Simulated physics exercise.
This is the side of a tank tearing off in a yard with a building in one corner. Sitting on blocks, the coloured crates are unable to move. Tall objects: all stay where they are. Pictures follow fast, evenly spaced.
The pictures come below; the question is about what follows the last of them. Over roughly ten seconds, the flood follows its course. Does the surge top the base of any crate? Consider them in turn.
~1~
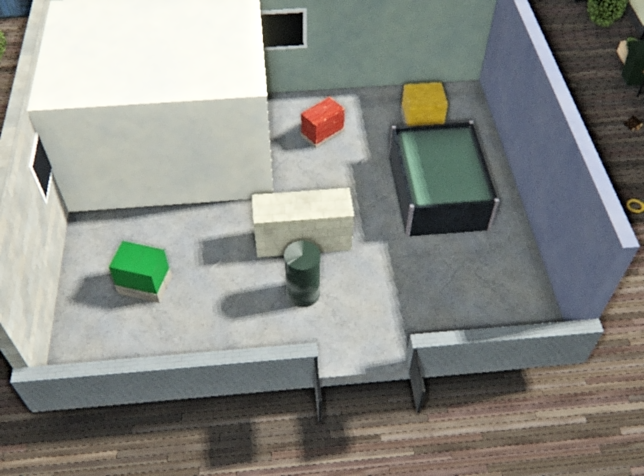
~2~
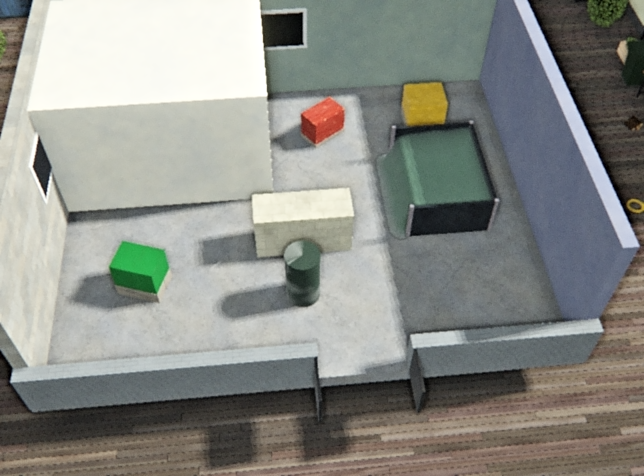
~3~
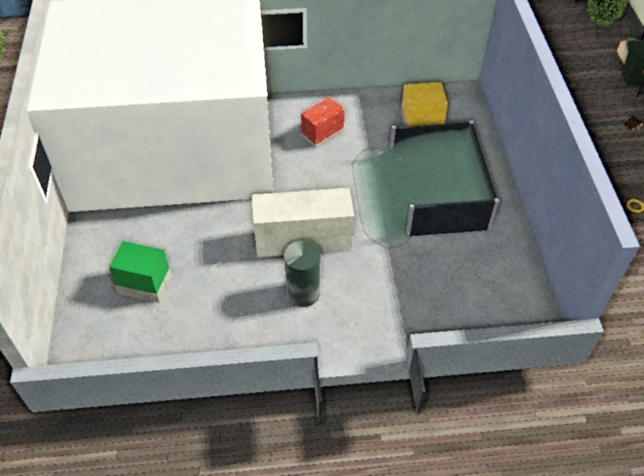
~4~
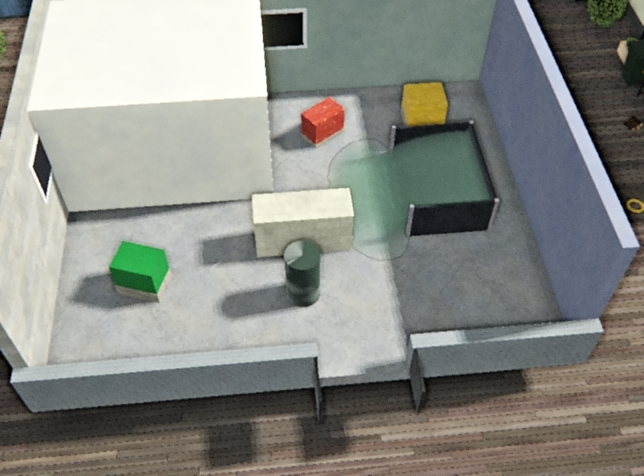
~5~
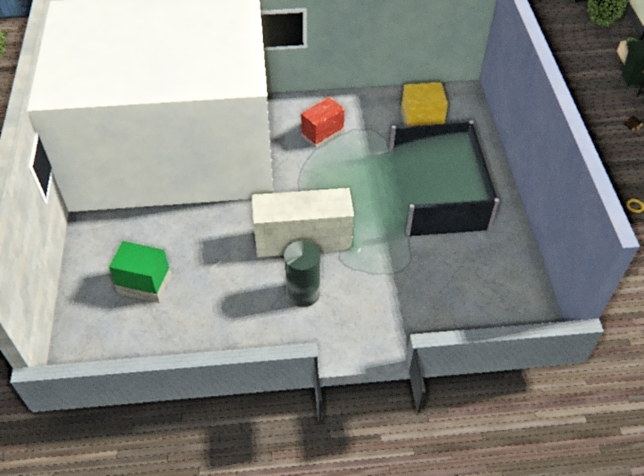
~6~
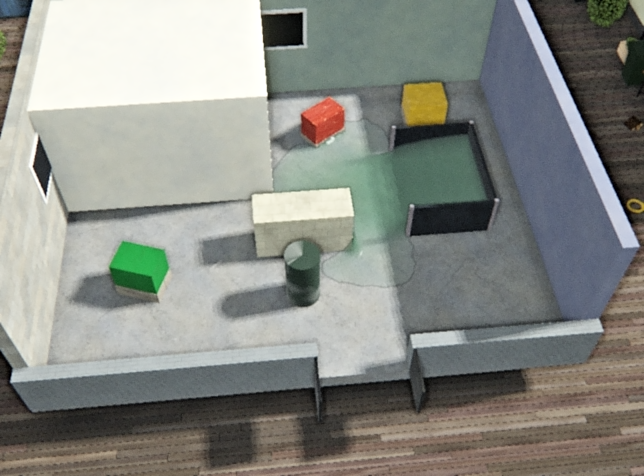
The red crate is within reach of the water, the green crate is out of reach of the water, the yellow crate is out of reach of the water.
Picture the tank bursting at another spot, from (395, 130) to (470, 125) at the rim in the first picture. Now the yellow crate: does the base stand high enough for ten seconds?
Yellow is reached.
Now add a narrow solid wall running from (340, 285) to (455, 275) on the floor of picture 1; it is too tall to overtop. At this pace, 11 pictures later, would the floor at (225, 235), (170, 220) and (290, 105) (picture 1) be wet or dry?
Outcome by spot, in order - watered, watered, watered.
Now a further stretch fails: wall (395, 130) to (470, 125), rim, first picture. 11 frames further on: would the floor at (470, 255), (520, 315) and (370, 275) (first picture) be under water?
Well, the first one's left untouched, the second's left untouched, and the third's left untouched.
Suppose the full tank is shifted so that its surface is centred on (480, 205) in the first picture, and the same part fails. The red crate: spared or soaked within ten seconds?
As it turns out, red gets hit.
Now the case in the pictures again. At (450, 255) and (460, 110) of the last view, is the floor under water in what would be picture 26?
Going in order, I'd say clear for the first and clear for the second.
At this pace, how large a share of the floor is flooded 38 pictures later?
About 80 per cent.
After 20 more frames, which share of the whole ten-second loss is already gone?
I'd put it at 50 per cent.
A moment on, water covers 30 % of the floor; the red crate water round its plinth, the green crate not reached, the yellow crate not reached.
Next, water covers 50 % of the floor; the red crate water round its plinth, the green crate water round its plinth, the yellow crate not reached.
Then, water covers 65 % of the floor; the red crate water round its plinth, the green crate water round its plinth, the yellow crate water round its plinth.
Later, water covers 80 % of the floor; the red crate water round its plinth, the green crate water round its plinth, the yellow crate water round its plinth.
In the end, water covers 100 % of the floor; the red crate was topped, the green crate stayed above the water, the yellow crate stayed above the water.
